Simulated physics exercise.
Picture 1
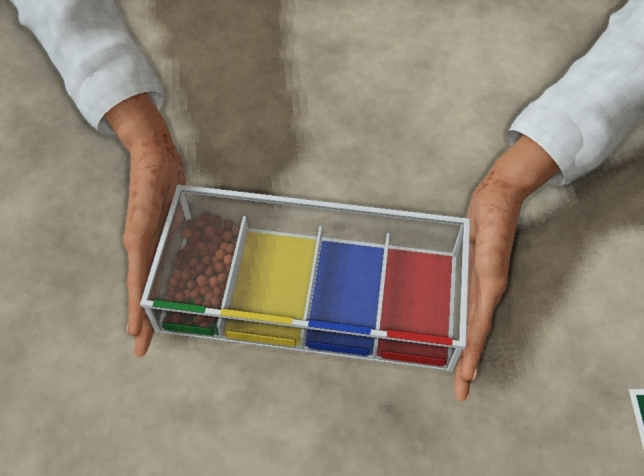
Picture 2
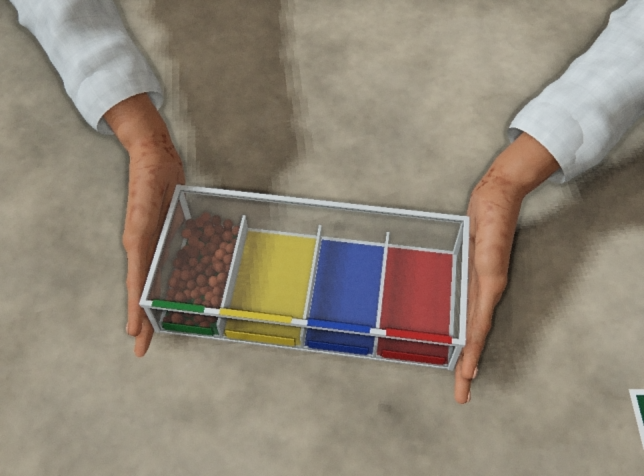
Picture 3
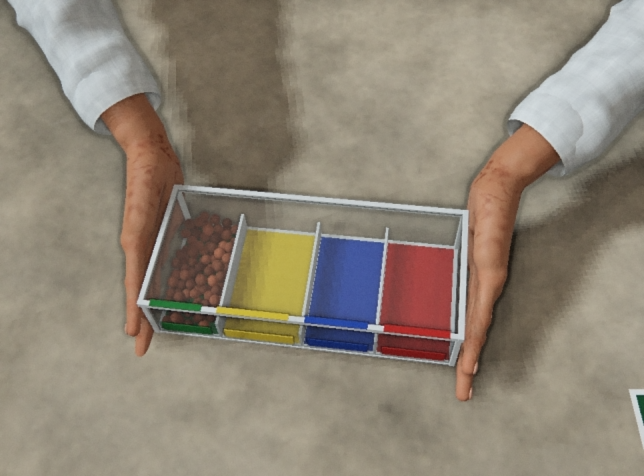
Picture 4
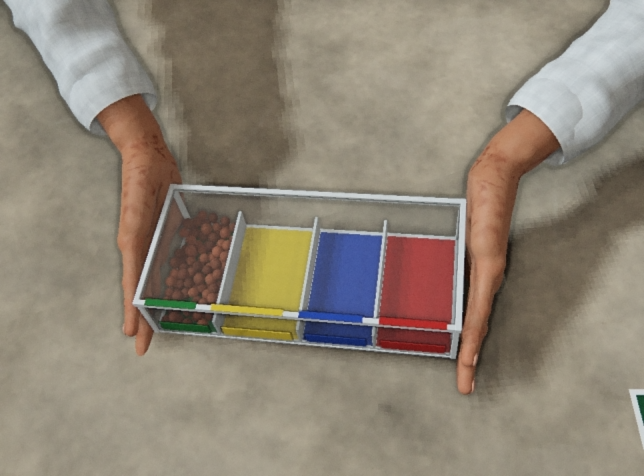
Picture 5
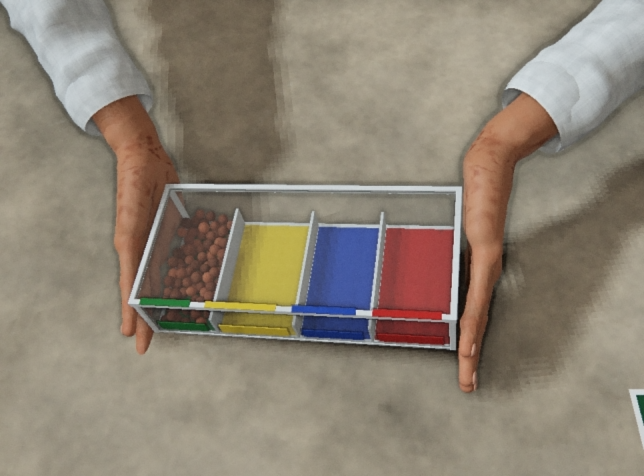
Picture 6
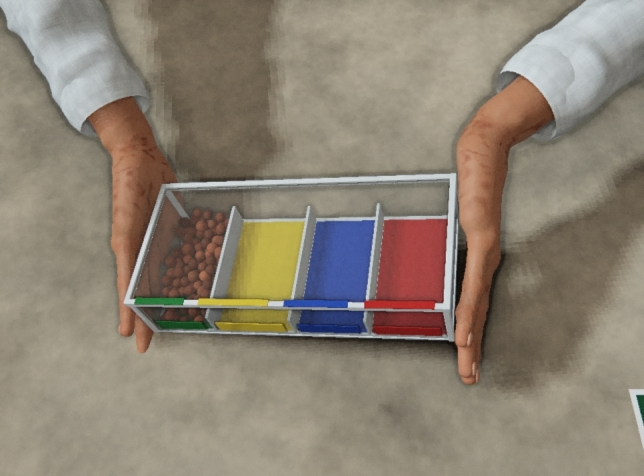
Two hands tilt a clear divided box, raising its right side while reddish-brown balls stay left.
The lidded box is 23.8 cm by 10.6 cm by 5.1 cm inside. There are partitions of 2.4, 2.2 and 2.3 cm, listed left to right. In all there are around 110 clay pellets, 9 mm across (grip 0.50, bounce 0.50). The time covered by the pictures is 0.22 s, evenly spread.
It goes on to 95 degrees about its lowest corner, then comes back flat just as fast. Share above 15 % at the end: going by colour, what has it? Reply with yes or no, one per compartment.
Red no, blue no, green yes, yellow no.
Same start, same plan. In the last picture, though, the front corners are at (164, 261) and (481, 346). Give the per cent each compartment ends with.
Red = 75 %; blue = 15 %; green = 5 %; yellow = 5 %.
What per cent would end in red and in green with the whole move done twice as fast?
The red compartment would end with 0 per cent, the green one with 100 per cent.
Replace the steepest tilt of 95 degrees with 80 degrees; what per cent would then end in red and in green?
Then red would hold 0 percent and green 100 percent.
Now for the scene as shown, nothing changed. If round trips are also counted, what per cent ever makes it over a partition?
Roughly 0 %.
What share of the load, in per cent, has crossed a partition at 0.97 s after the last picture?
Roughly 0 in a hundred.
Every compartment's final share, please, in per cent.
Red 0; blue 0; green 100; yellow 0.
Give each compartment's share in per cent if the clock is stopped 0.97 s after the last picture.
Red 0; blue 0; green 100; yellow 0.
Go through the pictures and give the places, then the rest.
The first frame shows box tilt 0 degrees, front corners at (147, 302) and (460, 342); green 100 %.
The second frame shows box tilt 1 degrees, front corners at (146, 302) and (459, 341).
The third frame shows box tilt 3 degrees, front corners at (144, 301) and (458, 335).
The fourth frame shows box tilt 6 degrees, front corners at (140, 301) and (456, 326), lowest corner left front.
The fifth frame shows box tilt 10 degrees, front corners at (135, 301) and (451, 316), lowest corner left front.
The sixth frame shows box tilt 14 degrees, front corners at (131, 300) and (444, 305), lowest corner left front; green 100 %.
Then, 0.97 s after the last picture, tilt 95 degrees; green 100 %.
Then, 1.62 s after the last picture, tilt 43 degrees; green 100 %.
Then, 2.31 s after the last picture, tilt 0 degrees; green 100 %.
In the end, red 0 %, blue 0 %, green 100 %, yellow 0 %.
